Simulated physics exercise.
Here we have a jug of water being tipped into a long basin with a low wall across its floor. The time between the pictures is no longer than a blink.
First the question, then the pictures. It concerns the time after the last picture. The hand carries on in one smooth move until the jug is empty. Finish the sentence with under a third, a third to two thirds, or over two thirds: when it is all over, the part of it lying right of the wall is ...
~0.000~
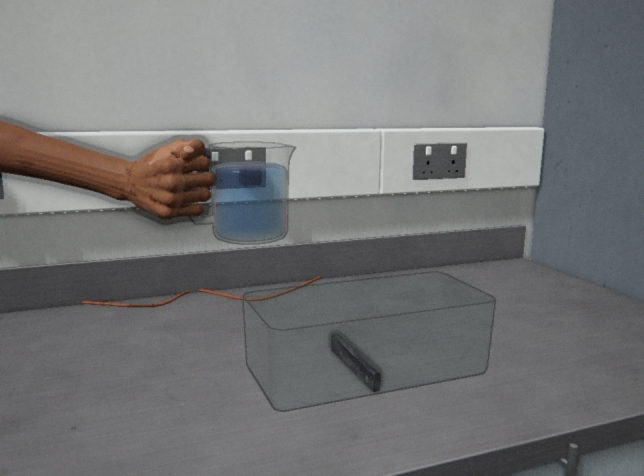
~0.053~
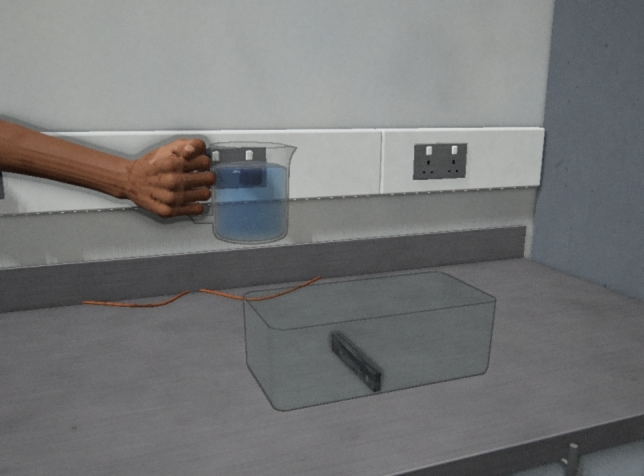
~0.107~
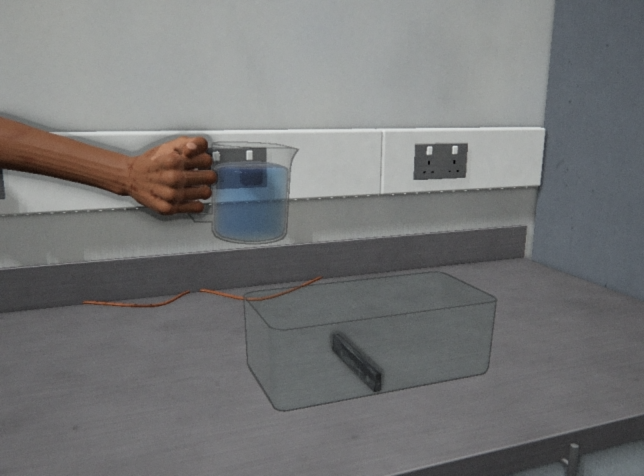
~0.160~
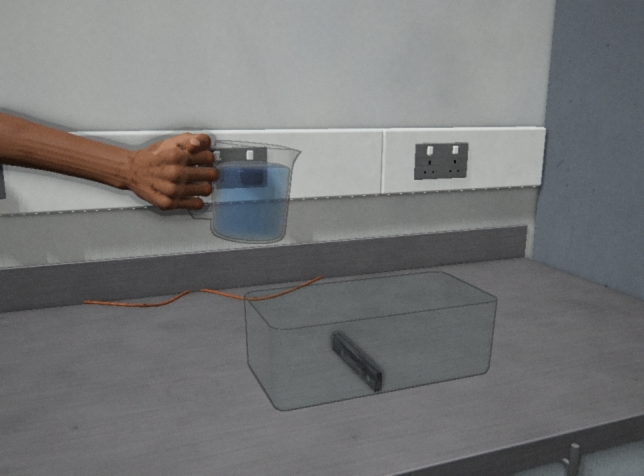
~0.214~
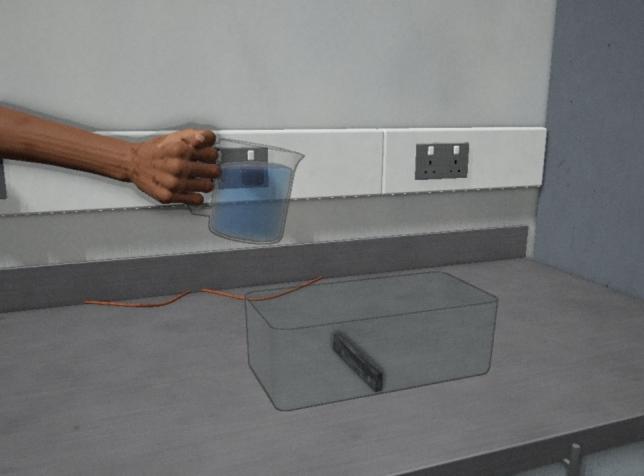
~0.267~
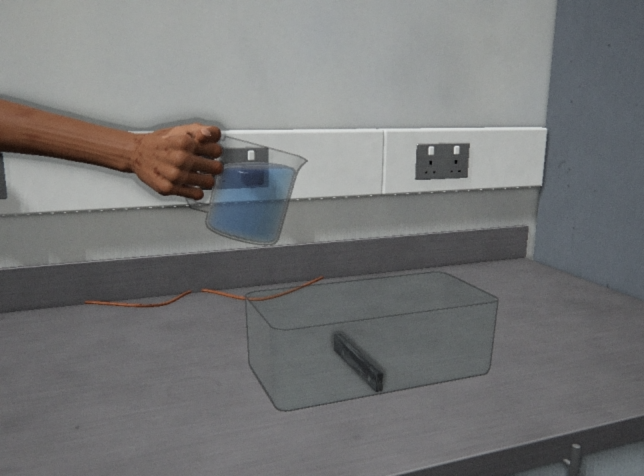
... a third to two thirds.
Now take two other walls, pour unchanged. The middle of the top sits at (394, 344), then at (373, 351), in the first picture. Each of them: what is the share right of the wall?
Record: Case 1 near 10 %, case 2 near 10 %.
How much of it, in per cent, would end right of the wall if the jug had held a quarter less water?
It comes to around 30 percent.
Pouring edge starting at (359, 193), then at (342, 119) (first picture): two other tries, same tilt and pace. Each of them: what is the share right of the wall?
Estimate: 95 per cent, then 90 per cent.
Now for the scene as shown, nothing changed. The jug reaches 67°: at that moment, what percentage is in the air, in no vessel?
It comes to 15 per cent or so.
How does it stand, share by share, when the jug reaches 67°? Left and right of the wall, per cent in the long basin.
Left part close to 0 in a hundred, right part close to 0.
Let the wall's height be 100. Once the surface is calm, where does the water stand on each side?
Once still, it is 40 % on the left and 40 % on the right.
A moment on, the jug is tipped part way and 86 per cent is still to pour, 1 is left of the wall and 0 right of it.
Next, the jug is tipped on its side and 40 per cent is still to pour, 13 is left of the wall and 22 right of it.
Then the jug is tipped on its side and 11 per cent is still to pour, 28 is left of the wall and 53 right of it.
Later the jug is tipped on its side and 3 per cent is still to pour, 41 is left of the wall and 54 right of it.
At rest 43 per cent lies left of the wall, 55 right of it and 1 outside.
